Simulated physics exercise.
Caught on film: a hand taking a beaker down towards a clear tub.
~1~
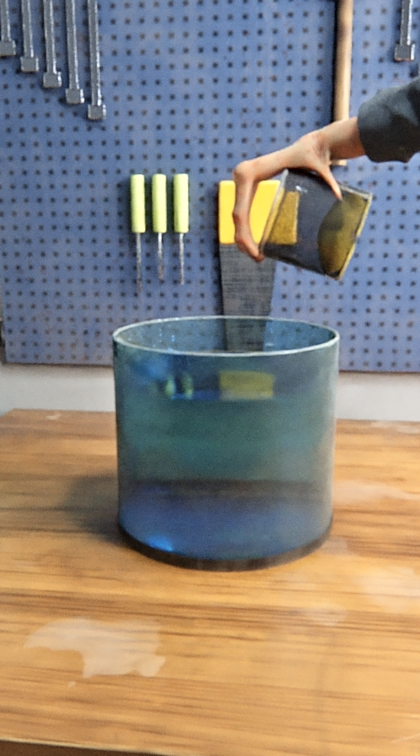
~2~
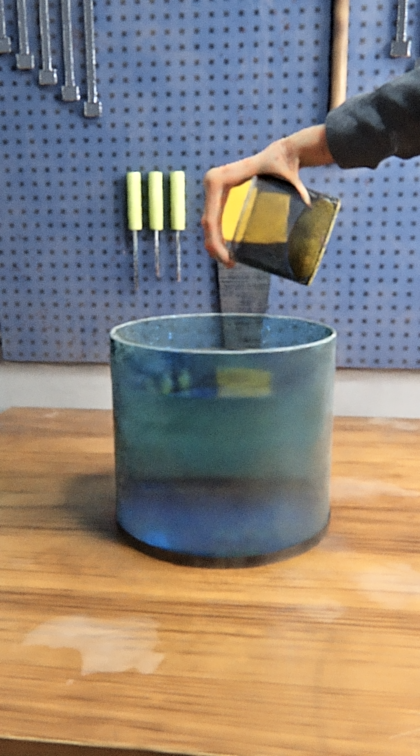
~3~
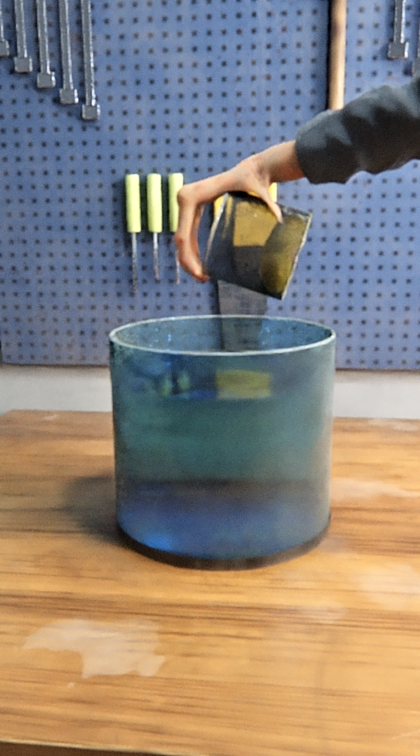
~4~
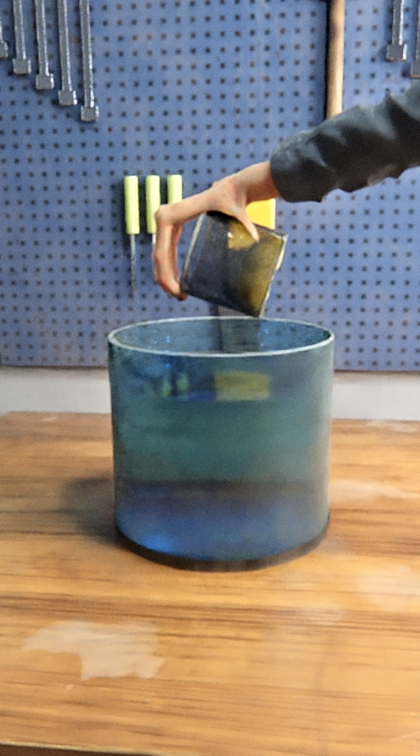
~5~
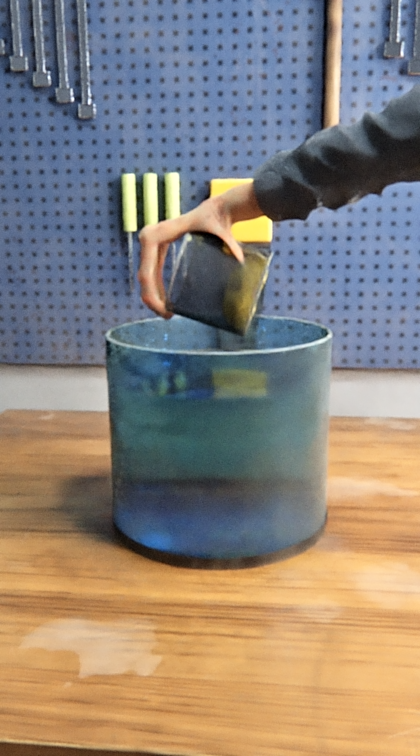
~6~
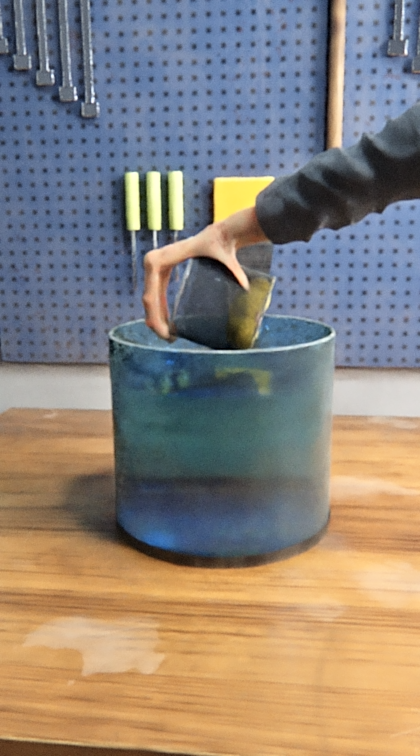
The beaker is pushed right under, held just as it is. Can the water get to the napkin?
Under the surface the napkin ends up wet.
Soon after, the beaker enters the water.
Later, water pours in as the air escapes.
In the end, the beaker is under, flooded, and the napkin is wet.
